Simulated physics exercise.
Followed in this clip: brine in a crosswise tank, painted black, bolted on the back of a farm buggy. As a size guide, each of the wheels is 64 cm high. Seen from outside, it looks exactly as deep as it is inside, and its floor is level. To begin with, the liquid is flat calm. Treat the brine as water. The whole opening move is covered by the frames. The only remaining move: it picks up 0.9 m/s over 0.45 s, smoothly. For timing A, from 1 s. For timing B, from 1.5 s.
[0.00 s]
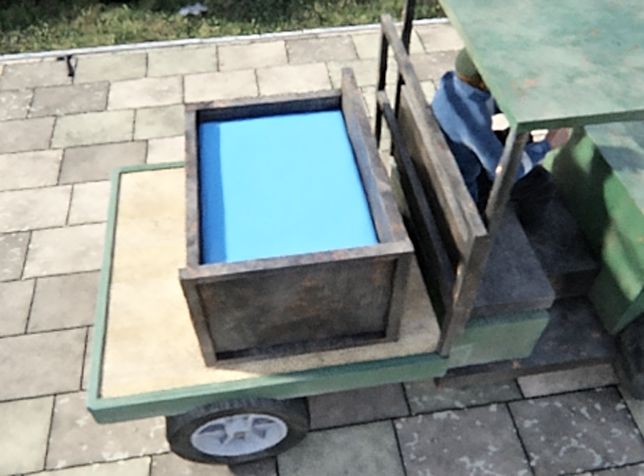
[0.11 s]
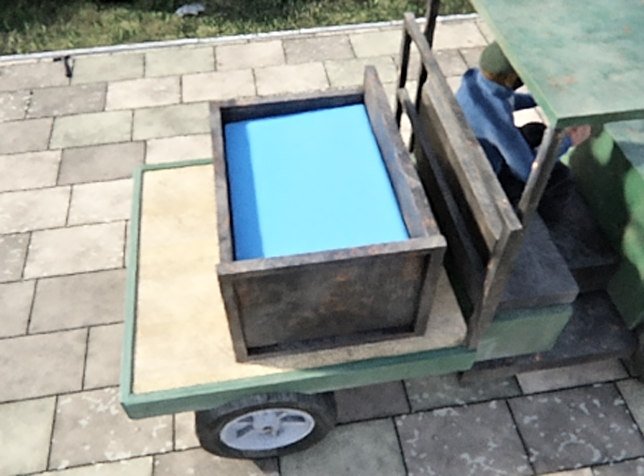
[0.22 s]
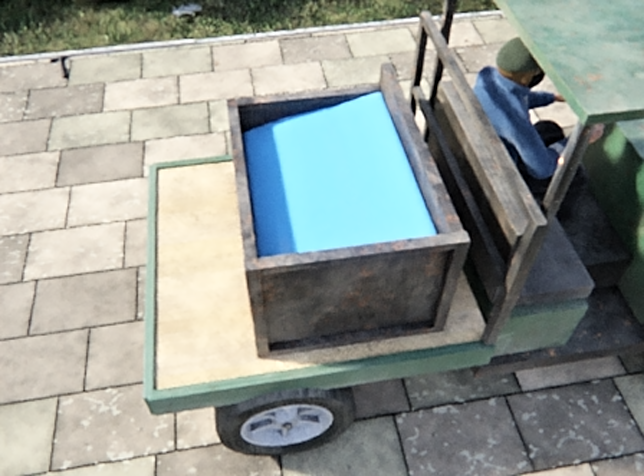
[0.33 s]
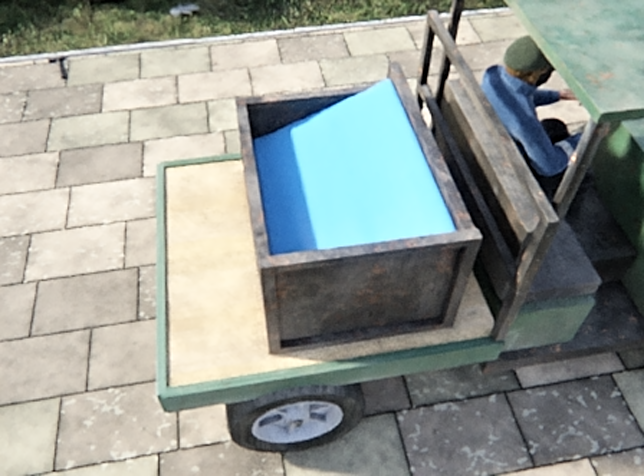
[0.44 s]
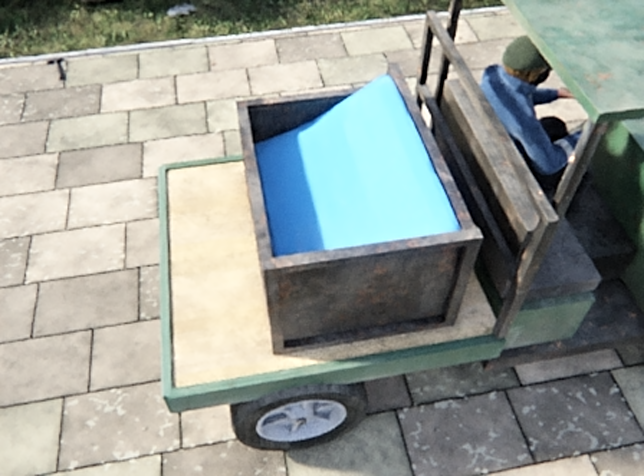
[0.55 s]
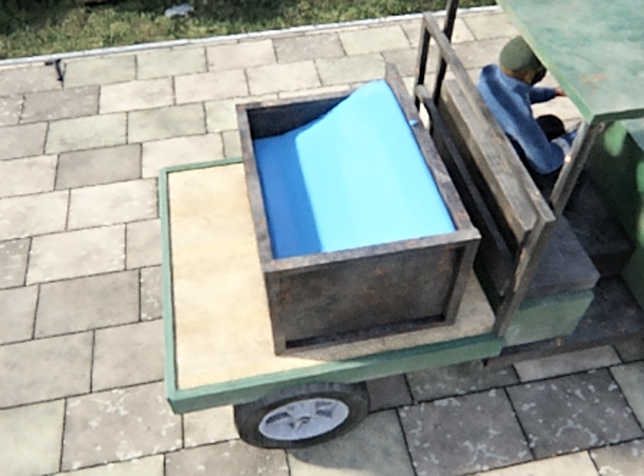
A small green flatbed vehicle rolls a short way right and slows to a creep across grey paving beside grass, viewed from above and to one side by a still camera. On its pale deck sits a dark, open-topped tank of bright blue liquid, behind a capped driver in blue under a green canopy. The liquid, level at first, climbs steeply towards the right and sinks at the left, then eases back slightly.
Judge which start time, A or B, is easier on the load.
A.
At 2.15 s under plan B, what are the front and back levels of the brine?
Roughly 18 cm in front, roughly 48 cm behind.
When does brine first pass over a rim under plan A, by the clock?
Roughly 1.2 seconds.
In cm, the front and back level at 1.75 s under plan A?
The front stands at 40 cm and the back at 28 cm.
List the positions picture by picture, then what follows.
In the first picture, the surface is at (329, 118) by the front wall; at (214, 130) by the back wall; it lies level with the rim line; the front is on the right, levels are read along the far wall; a wheel hub at (240, 444).
In the second picture, the surface is at (352, 115) by the front wall; at (238, 128) by the back wall; it lies level with the rim line.
In the third picture, the surface is at (369, 102) by the front wall; at (257, 136) by the back wall; it climbs 14° towards the front.
In the fourth picture, the surface is at (378, 87) by the front wall; at (266, 144) by the back wall; it climbs 26° towards the front.
In the fifth picture, the surface is at (379, 84) by the front wall; at (267, 148) by the back wall; it climbs 30° towards the front.
In the sixth picture, the surface is at (376, 92) by the front wall; at (266, 146) by the back wall; it climbs 25° towards the front; a wheel hub at (306, 428).
For plan A, 1.75 s in, the surface is 40 cm up at the front and 29 cm at the back; 4 per cent is out, over the back.
For plan A, 4.43 s in, 4 per cent is out, over the back, 9 of 257 litres.
For plan B, 2.15 s in, the surface is 17 cm up at the front and 49 cm at the back; 3 per cent is out, mostly over the back, some over the far side.
For plan B, 4.93 s in, 13 per cent is out, over the back, 34 of 257 litres.
